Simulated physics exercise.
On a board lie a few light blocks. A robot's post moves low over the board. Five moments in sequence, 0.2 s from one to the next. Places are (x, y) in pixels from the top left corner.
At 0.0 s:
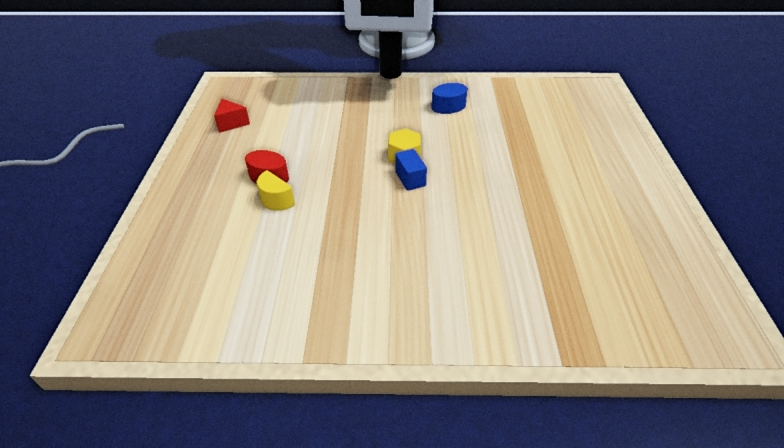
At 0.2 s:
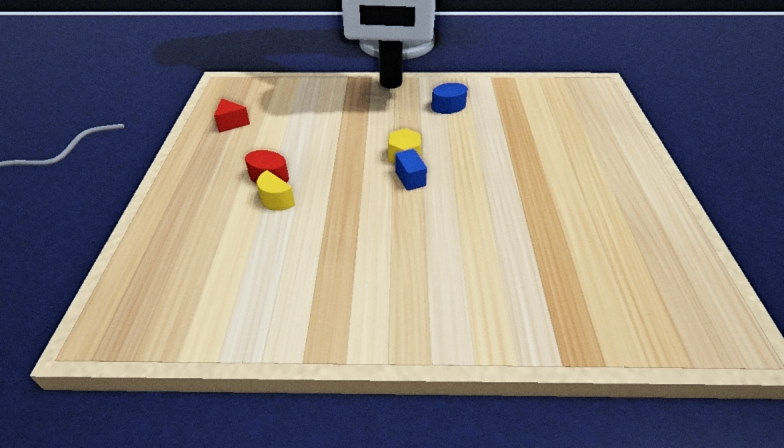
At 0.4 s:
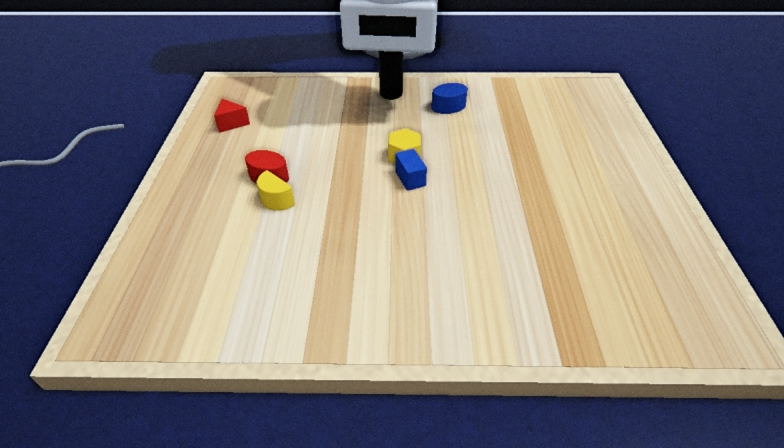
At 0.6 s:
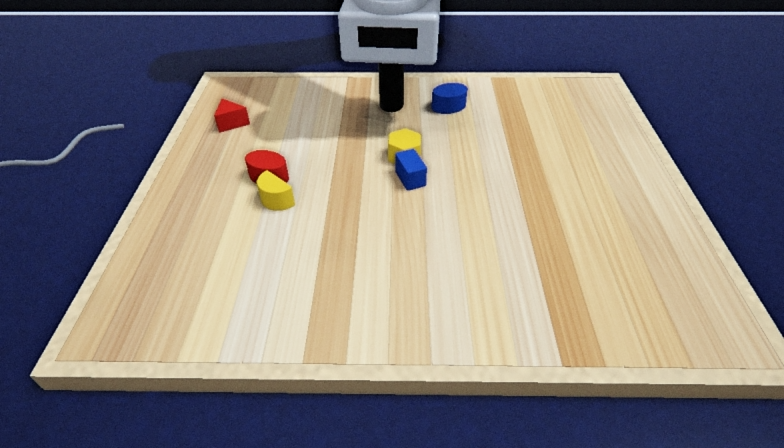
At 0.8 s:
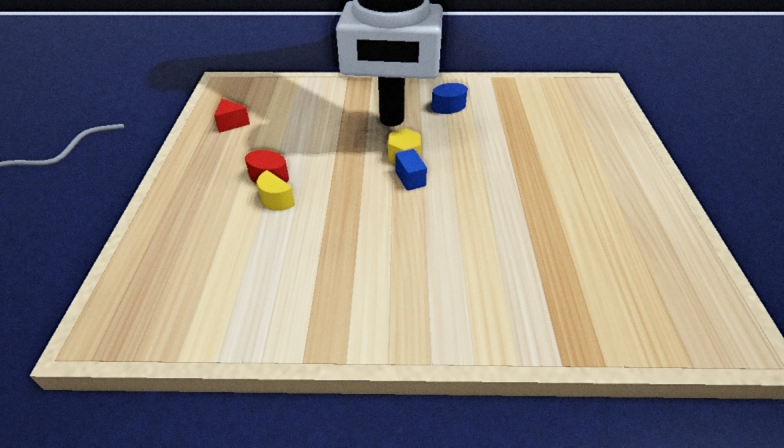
On a wooden board, a robot's black post moving steadily nearer the viewer toward a yellow hexagon, the scattered blocks staying still.
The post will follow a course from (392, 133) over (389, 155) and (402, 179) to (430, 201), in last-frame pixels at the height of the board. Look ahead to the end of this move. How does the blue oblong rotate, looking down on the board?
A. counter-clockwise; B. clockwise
The answer is B.
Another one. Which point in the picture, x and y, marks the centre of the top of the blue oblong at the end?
My best guess is (453, 194).
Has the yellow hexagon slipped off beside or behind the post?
Final answer: Yes.
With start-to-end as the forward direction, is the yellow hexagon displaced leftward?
Yes - that is the case.
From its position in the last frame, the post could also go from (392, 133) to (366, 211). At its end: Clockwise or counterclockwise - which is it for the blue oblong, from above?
Clockwise.
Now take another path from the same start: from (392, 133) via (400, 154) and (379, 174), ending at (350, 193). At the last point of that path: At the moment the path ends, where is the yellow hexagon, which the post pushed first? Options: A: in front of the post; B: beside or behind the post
I choose B.
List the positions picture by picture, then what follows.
The first picture shows post's lower end at (391, 75); yellow hexagon at (405, 138); blue oblong at (411, 160).
The second picture shows post at (391, 84); blocks still.
The third picture shows post at (391, 95); blocks still.
The fourth picture shows post at (392, 107); blocks still.
The fifth picture shows post at (392, 121); yellow hexagon at (405, 138); blue oblong at (411, 160).
On the path given first. One third of the way, post at (389, 143); yellow hexagon at (412, 149), turned 30° anticlockwise; blue oblong at (421, 171), turned 25° clockwise.
Two thirds of the way, post at (403, 168); yellow hexagon at (435, 161), turned 70° anticlockwise; blue oblong at (436, 183), turned 85° clockwise.
At the end, post at (431, 189); yellow hexagon at (447, 164), turned 105° anticlockwise; blue oblong at (453, 194), turned 65° clockwise.
